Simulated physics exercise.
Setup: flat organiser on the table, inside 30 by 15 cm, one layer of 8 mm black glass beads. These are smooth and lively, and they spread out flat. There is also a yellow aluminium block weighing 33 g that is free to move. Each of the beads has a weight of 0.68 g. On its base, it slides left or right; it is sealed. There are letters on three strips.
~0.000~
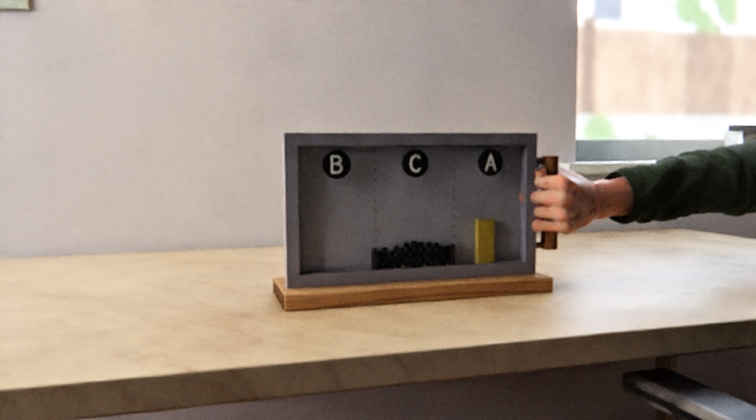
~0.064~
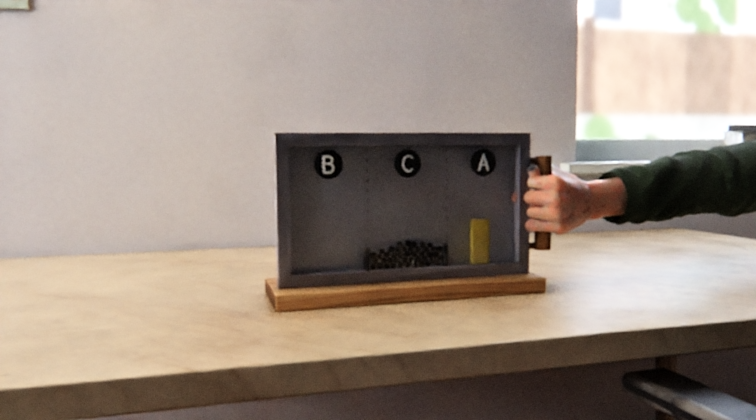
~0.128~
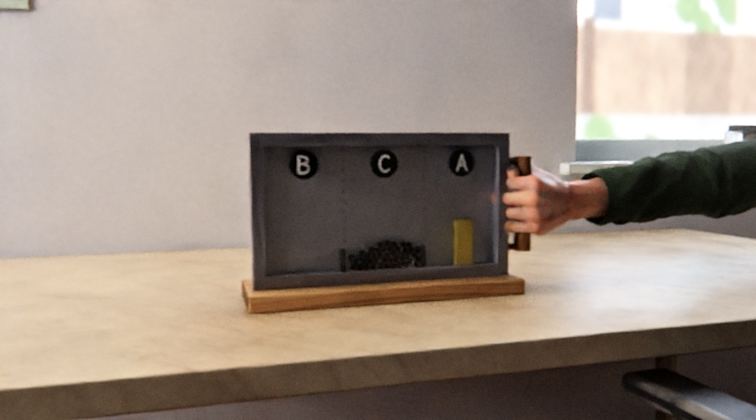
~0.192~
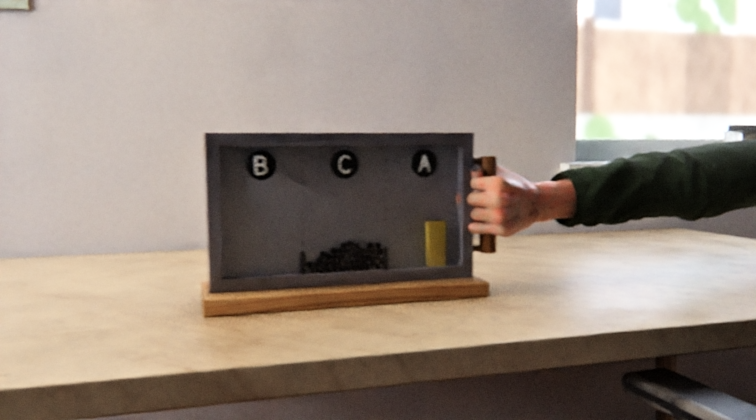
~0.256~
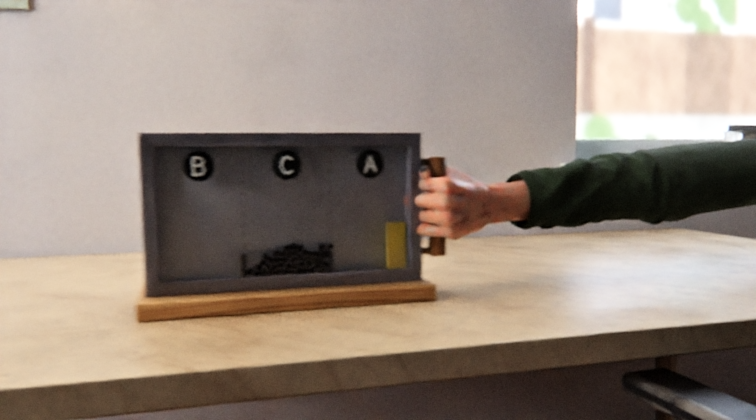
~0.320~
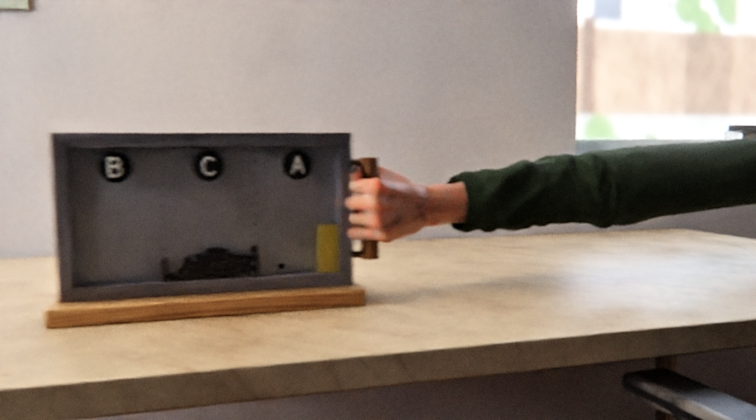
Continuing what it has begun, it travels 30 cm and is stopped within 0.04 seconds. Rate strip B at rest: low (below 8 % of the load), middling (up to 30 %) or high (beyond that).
Strip B: Middling.
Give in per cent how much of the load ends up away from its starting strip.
Roughly 25 per cent.
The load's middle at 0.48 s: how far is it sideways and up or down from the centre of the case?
Left: About 3 cm; below: About 6 cm.
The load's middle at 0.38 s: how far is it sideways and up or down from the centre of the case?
The middle sits around 1 cm left of it and 6 cm below it.
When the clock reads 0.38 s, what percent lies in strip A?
That comes to some 0 percent of the load.
After 0.38 s, it is 30 cm to the left; the beads' middle is 1 cm left of and 6 cm below the centre; C 95 %.
After 0.48 s, it is 30 cm to the left; the beads' middle is 3 cm left of and 6 cm below the centre; B 20 %, C 80 %.
After 0.63 s, it is 30 cm to the left; the beads' middle is 3 cm left of and 6 cm below the centre; B 25 %, C 75 %.
At rest by 1.6 s, it is 30 cm to the left; A 0 %, B 25 %, C 75 %.
